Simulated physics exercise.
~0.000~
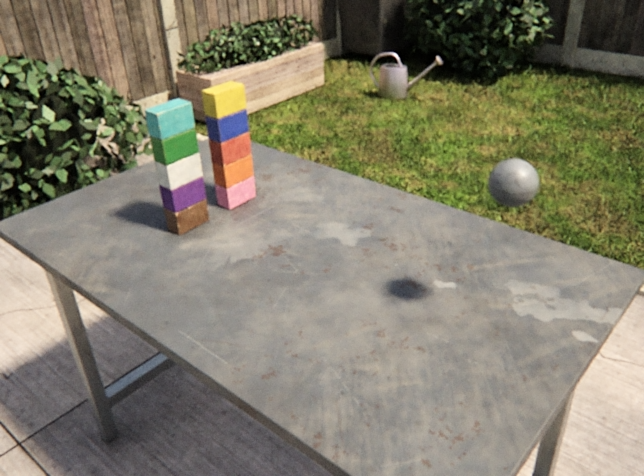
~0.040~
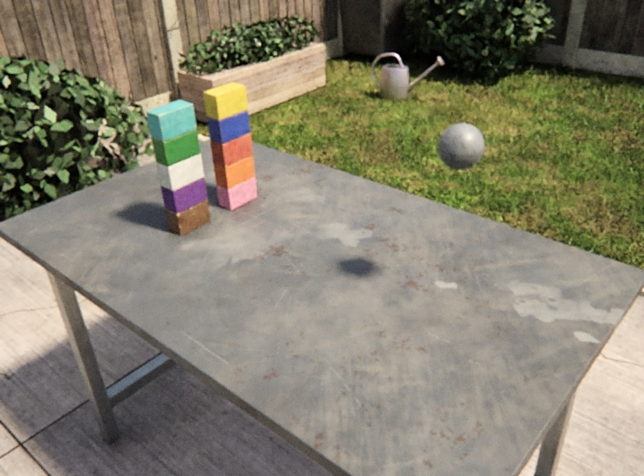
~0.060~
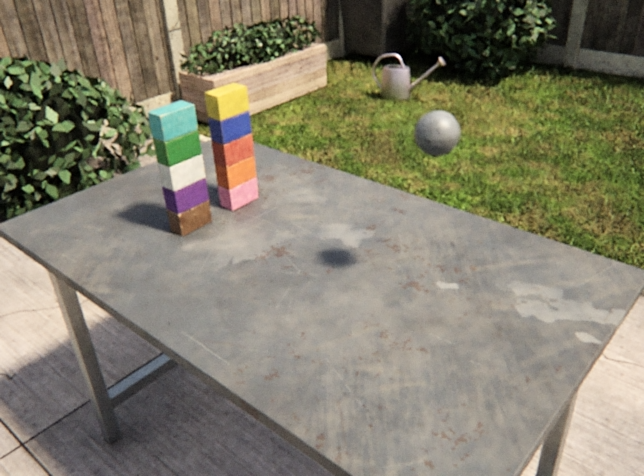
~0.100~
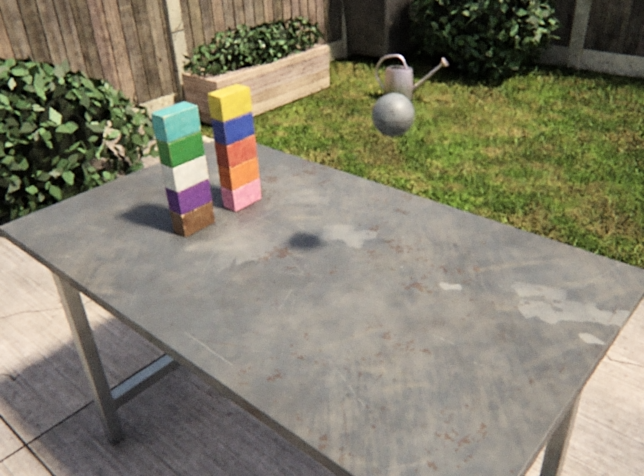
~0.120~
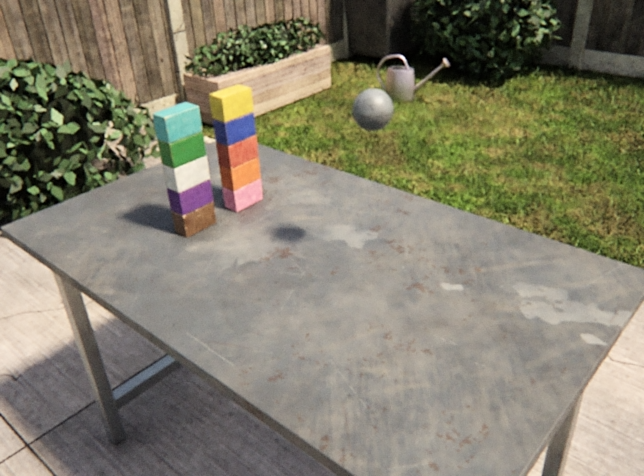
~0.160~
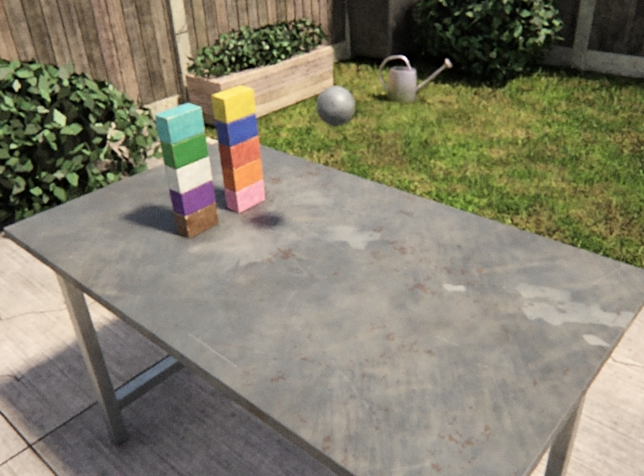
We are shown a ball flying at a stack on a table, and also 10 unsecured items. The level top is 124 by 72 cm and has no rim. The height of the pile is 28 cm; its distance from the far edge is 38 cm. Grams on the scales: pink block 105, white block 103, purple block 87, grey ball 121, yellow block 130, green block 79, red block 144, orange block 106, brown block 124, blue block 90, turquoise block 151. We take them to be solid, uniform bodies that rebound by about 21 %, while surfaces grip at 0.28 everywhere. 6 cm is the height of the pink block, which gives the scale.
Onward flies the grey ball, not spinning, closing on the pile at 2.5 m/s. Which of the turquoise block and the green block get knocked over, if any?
The turquoise block is left standing. The green block is left standing.
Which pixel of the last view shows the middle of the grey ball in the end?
At pixel (272, 158) or so, give or take.
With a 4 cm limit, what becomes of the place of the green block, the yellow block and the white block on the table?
Here is how it goes: The green block remains near its start; next, the yellow block moves off; last, the white block remains near its start.
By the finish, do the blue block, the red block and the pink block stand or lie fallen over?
Well, the blue block tumbles down, the red block tumbles down, and the pink block holds steady.
Around 0.36 s, grey ball near (259, 139); blue block at 14° to upright; red block at 18° to upright; yellow block at 19° to upright.
Around 0.56 s, grey ball near (270, 164); yellow block upside down; red block at 74° to upright; blue block on its side.
Around 0.96 s, grey ball near (272, 159); blue block now off the table; yellow block on its side; red block on its side.
Finally (1.3 s), off the table and tipped over, blue block; on their side or leaning hard on the table, yellow block and red block; the other 7 still in place (within 4 cm). Final places as that camera would see them, turquoise block near (180, 123), green block near (185, 149).
